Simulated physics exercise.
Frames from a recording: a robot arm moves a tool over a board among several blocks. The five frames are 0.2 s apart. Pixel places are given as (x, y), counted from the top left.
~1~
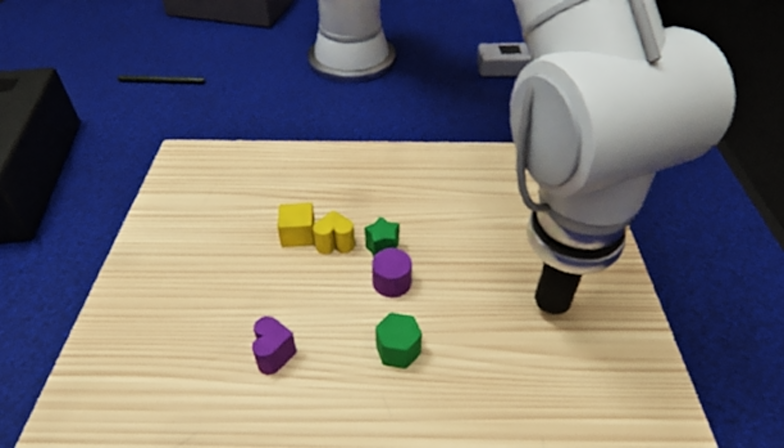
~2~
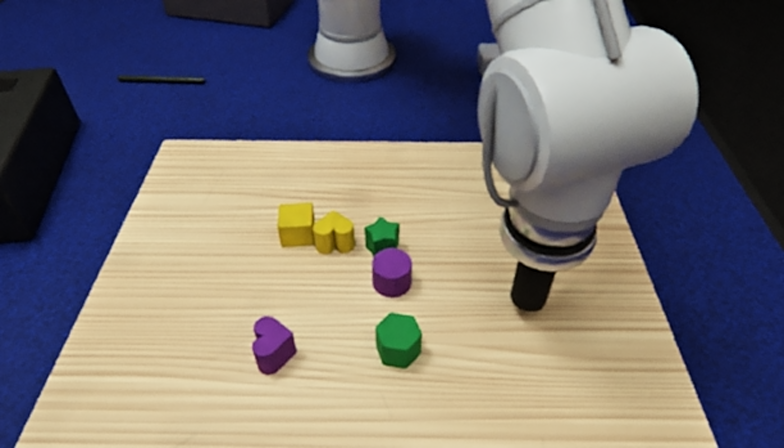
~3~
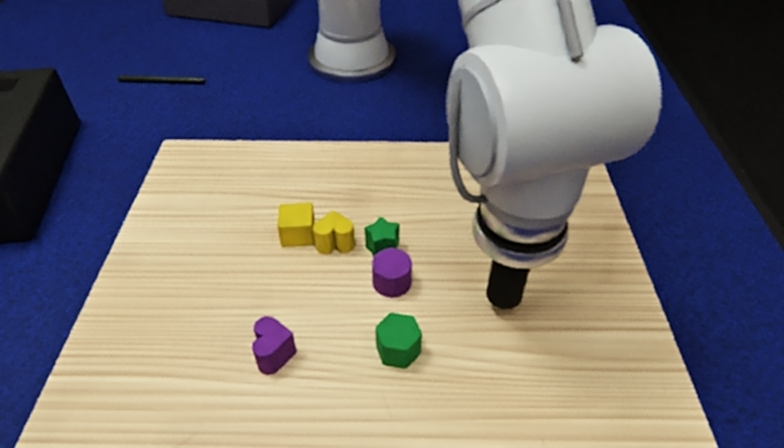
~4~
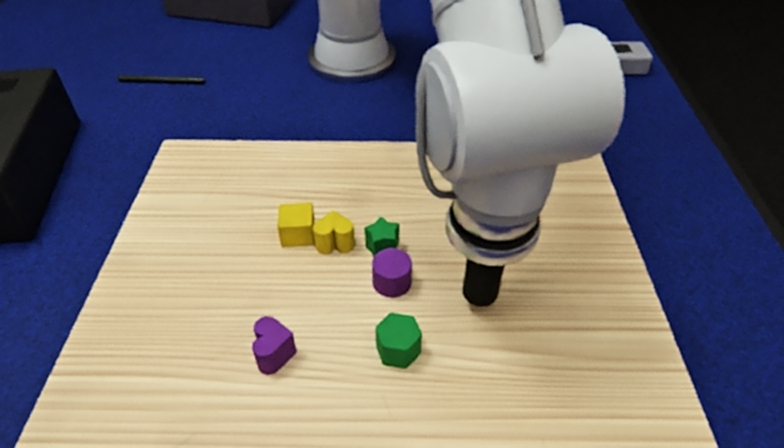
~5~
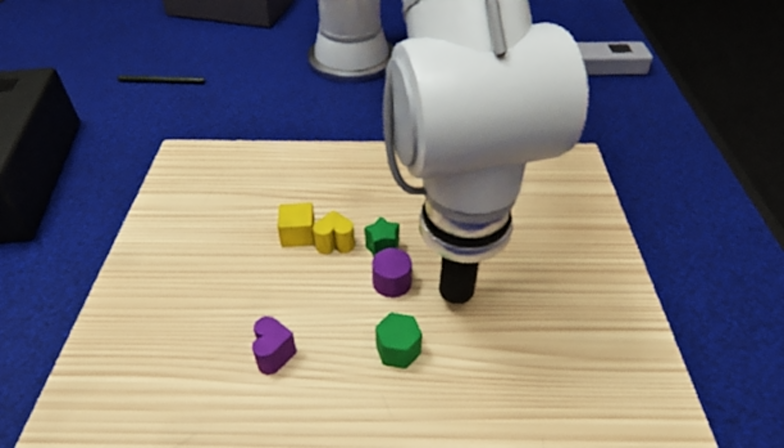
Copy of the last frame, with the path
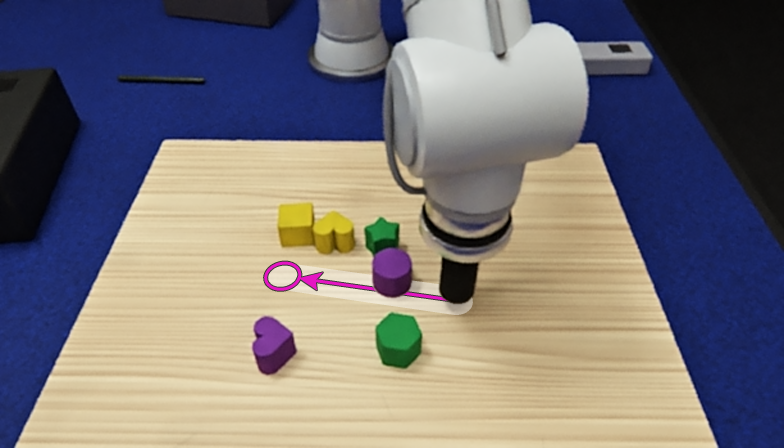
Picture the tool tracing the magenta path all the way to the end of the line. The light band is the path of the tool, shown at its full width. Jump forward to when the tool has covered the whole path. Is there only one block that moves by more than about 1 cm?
I'd say no.
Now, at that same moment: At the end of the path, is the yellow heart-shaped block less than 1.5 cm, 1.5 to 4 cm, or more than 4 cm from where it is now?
Between 1.5 and 4 cm.
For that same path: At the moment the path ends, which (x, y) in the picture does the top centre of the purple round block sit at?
Around (318, 233).
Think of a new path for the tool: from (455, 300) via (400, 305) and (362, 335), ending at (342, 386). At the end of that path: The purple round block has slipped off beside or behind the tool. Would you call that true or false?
That is true.
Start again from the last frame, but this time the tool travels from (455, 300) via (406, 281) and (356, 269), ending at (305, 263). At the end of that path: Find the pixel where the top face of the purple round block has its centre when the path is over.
My prediction: (265, 253).
The line goes from (455, 300) to (283, 276).
On the path given first. One third of the way, tool (396, 282); purple round block (367, 254).
Two thirds of the way, tool (336, 273); yellow heart-shaped block (331, 212), turned 10° anticlockwise; purple round block (330, 237).
At the end, tool (281, 265); yellow four-sided block (293, 212); yellow heart-shaped block (332, 208); green star-shaped block unmoved; purple round block (318, 233).
